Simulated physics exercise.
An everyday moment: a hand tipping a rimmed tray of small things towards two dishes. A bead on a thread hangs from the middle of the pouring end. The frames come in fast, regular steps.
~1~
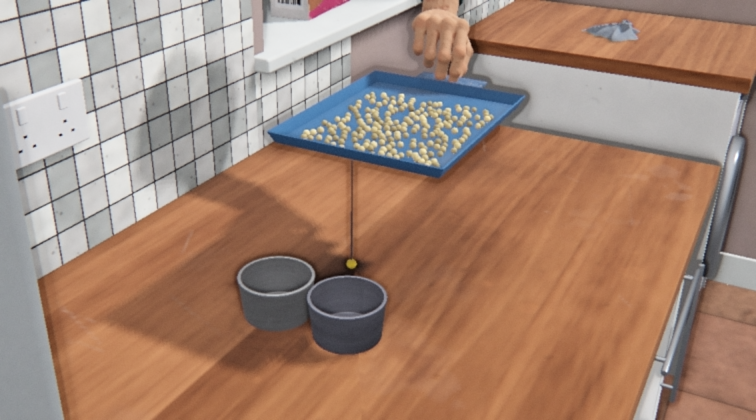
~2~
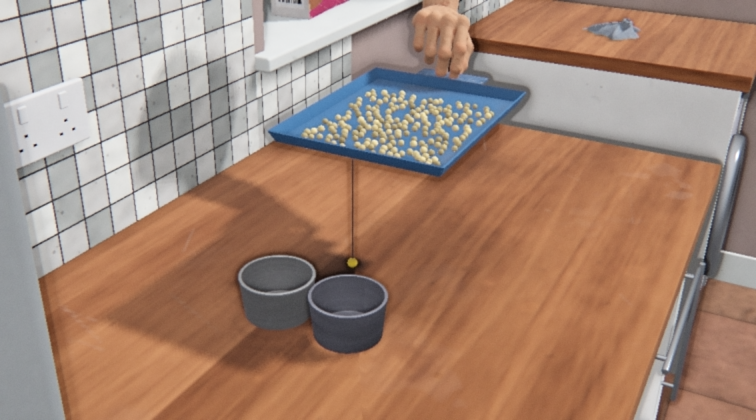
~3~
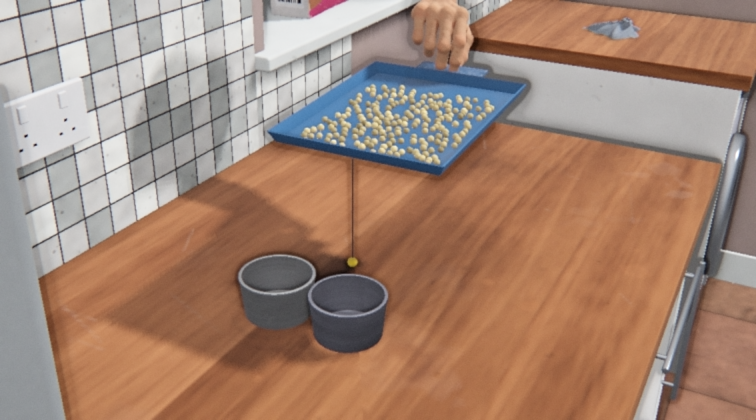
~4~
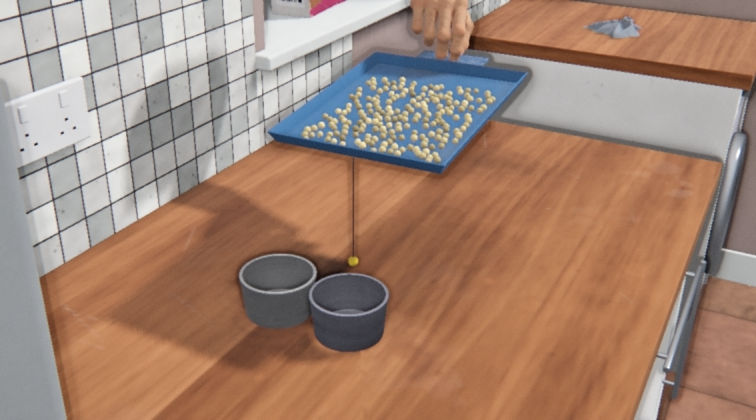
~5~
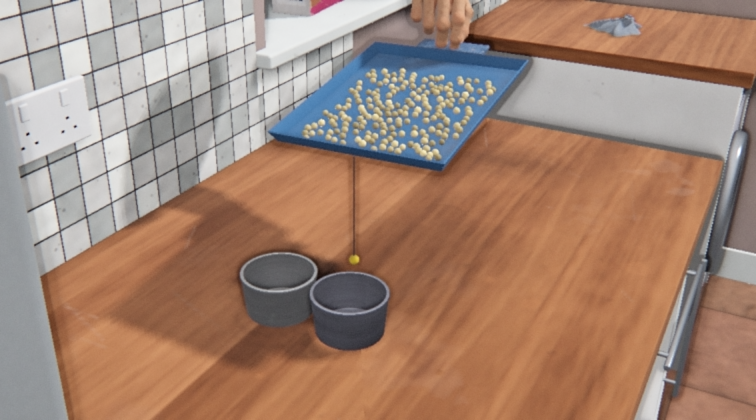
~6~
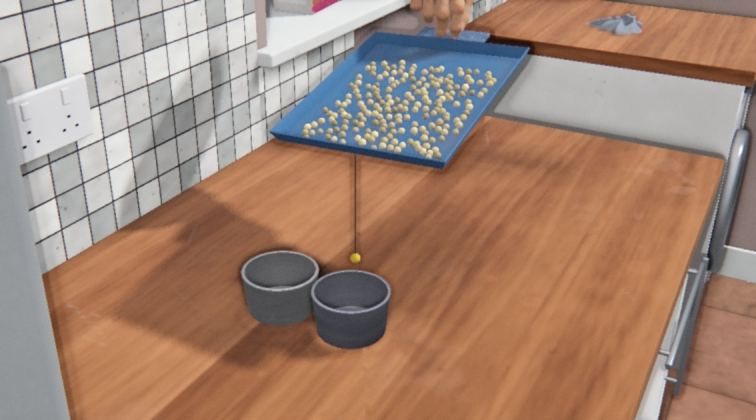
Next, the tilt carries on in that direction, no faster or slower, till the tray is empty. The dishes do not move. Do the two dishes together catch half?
The two hold more than half of the load.
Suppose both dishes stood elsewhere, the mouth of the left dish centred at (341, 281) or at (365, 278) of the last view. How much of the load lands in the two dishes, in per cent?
In turn 40 and 10 in a hundred.
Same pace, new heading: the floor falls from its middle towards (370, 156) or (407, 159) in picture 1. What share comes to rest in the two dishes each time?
The first gives 60 %, the second 10 %.
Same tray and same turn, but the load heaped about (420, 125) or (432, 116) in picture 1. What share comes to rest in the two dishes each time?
Near 80 % and 90 %.
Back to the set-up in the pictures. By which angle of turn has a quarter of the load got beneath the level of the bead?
Roughly 75°.
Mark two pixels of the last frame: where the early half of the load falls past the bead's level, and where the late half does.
At about (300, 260), then at (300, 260).
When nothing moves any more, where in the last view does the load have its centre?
Close to (295, 305).
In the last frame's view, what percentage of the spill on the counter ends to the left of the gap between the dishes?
Some 70 per cent.
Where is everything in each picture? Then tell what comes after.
The first frame shows corners of the pouring end near (275, 130) and (440, 165), level; middle of the load near (399, 128), soya beans; left dish near (256, 308); right dish near (328, 331); bead on its thread near (352, 264).
The second frame shows corners of the pouring end near (276, 130) and (440, 164), level; middle of the load near (399, 126).
The third frame shows corners of the pouring end near (275, 130) and (440, 163), tipped barely, lowest at the left corner; middle of the load near (399, 122).
The fourth frame shows corners of the pouring end near (276, 130) and (440, 161), tipped a little, lowest at the left corner; middle of the load near (400, 117).
The fifth frame shows corners of the pouring end near (276, 130) and (441, 159), tipped a little, lowest at the left corner; middle of the load near (400, 112).
The sixth frame shows corners of the pouring end near (277, 129) and (441, 157), tipped a little, lowest at the left corner; middle of the load near (400, 107); left dish near (260, 303); right dish near (332, 325).
Shortly afterwards, tray tipped steeply; all but a few on the tray; only a few in the right dish; a little in the left dish; only a few in the air.
Next, tray tipped right over; near a third in the right dish; near half in the left dish; a little outside both; a little in the air.
Some moments later, tray tipped past a quarter turn; near a third in the right dish; near half in the left dish; a little outside both; only a few in the air.
In the end, tray tipped past a quarter turn; near a third in the right dish; near half in the left dish; a little outside both; only a few in the air.
